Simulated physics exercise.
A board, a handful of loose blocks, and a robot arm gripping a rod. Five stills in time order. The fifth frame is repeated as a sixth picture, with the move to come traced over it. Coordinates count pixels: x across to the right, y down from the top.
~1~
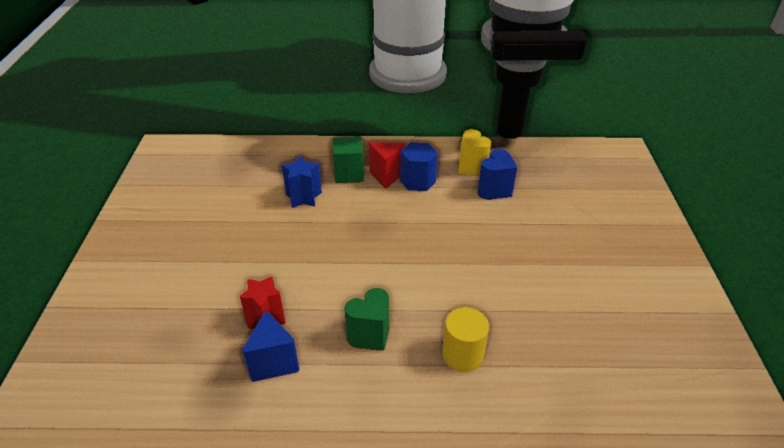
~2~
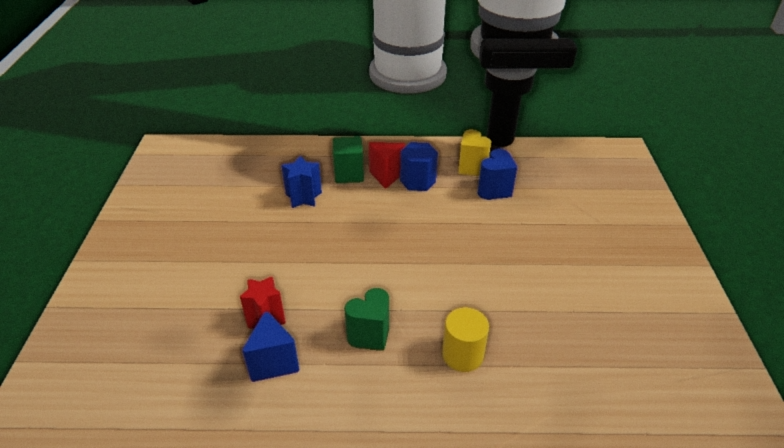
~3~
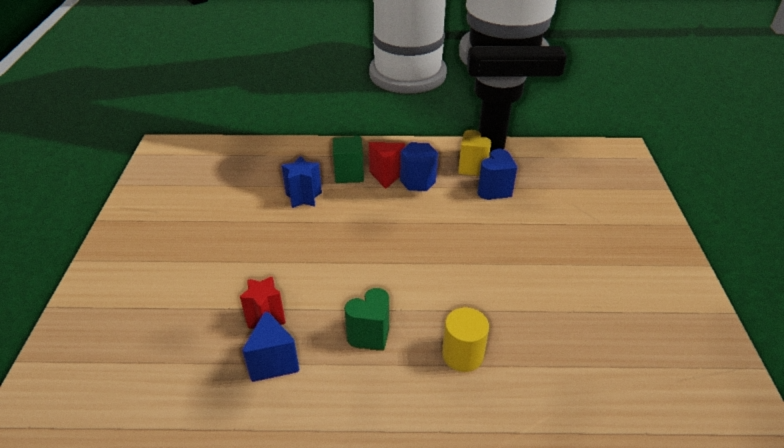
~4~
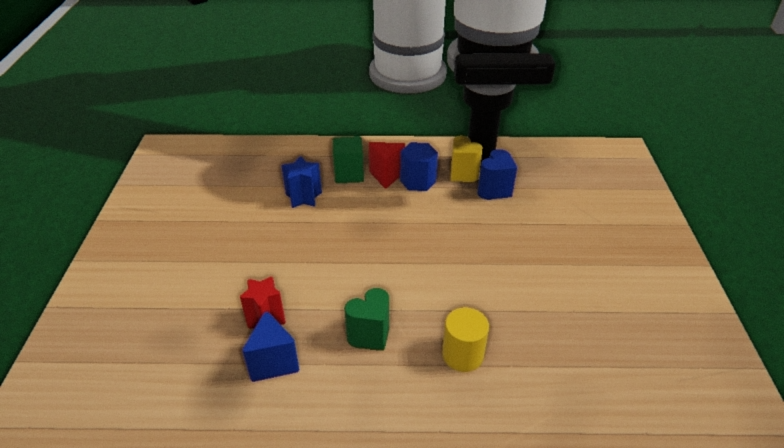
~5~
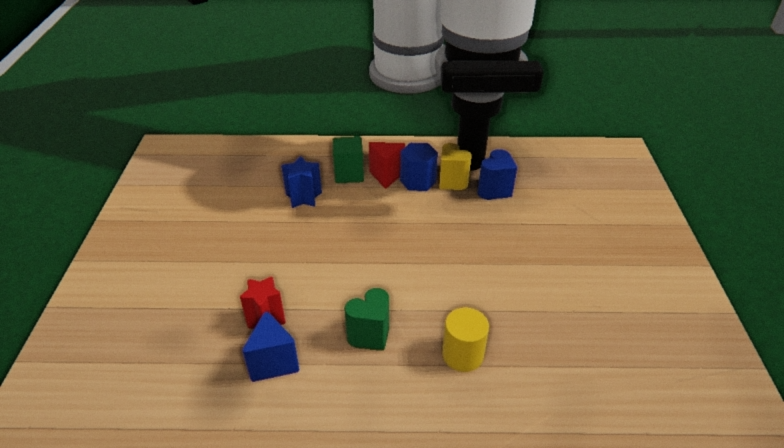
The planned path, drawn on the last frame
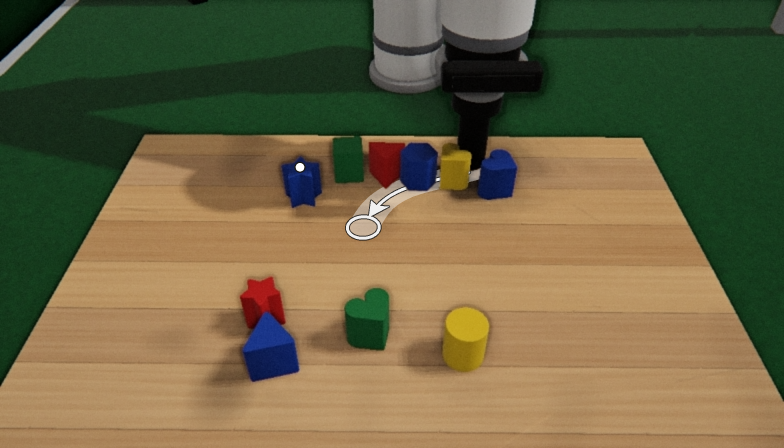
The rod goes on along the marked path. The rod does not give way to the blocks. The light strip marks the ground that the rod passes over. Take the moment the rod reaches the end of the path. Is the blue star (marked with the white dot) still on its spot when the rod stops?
Yes
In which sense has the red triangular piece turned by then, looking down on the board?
From overhead, clockwise.
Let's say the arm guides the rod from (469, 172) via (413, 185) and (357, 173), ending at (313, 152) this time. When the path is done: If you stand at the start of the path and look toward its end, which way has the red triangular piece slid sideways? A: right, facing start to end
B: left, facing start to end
The answer is A.
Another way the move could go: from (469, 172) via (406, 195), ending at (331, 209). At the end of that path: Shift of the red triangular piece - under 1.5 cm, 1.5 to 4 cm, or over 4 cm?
The block shifts between 1.5 and 4 cm.
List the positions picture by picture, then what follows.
The first frame shows tip of the rod (509, 133), middles of tops, blue star (300, 167), red triangular piece (386, 148), blue six-sided block (419, 151), yellow heart block (475, 139), blue heart block (499, 160).
The second frame shows rod (500, 141), nothing pushed.
The third frame shows rod (490, 148), nothing pushed.
The fourth frame shows rod (480, 156), yellow heart block (466, 145).
The fifth frame shows rod (470, 163), blue star (300, 167), red triangular piece (386, 148), blue six-sided block (419, 151), yellow heart block (454, 152), blue heart block (499, 160).
The line goes from (469, 172) via (426, 182) and (387, 198), ending at (363, 227); the dot is on the blue star.
The first path, step by step. One third of the way, rod (427, 173); red triangular piece (379, 146); blue six-sided block (398, 159), turned 60° clockwise; yellow heart block (435, 168), turned 60° anticlockwise.
Two thirds of the way, rod (386, 189); red triangular piece (373, 144), turned 25° clockwise; blue six-sided block (353, 170), turned 95° clockwise; yellow heart block (432, 169), turned 80° anticlockwise.
At the end, rod (363, 218); blue star unmoved; red triangular piece (373, 144), turned 25° clockwise; blue six-sided block (343, 172), turned 110° clockwise; yellow heart block (432, 169), turned 80° anticlockwise; blue heart block unmoved.
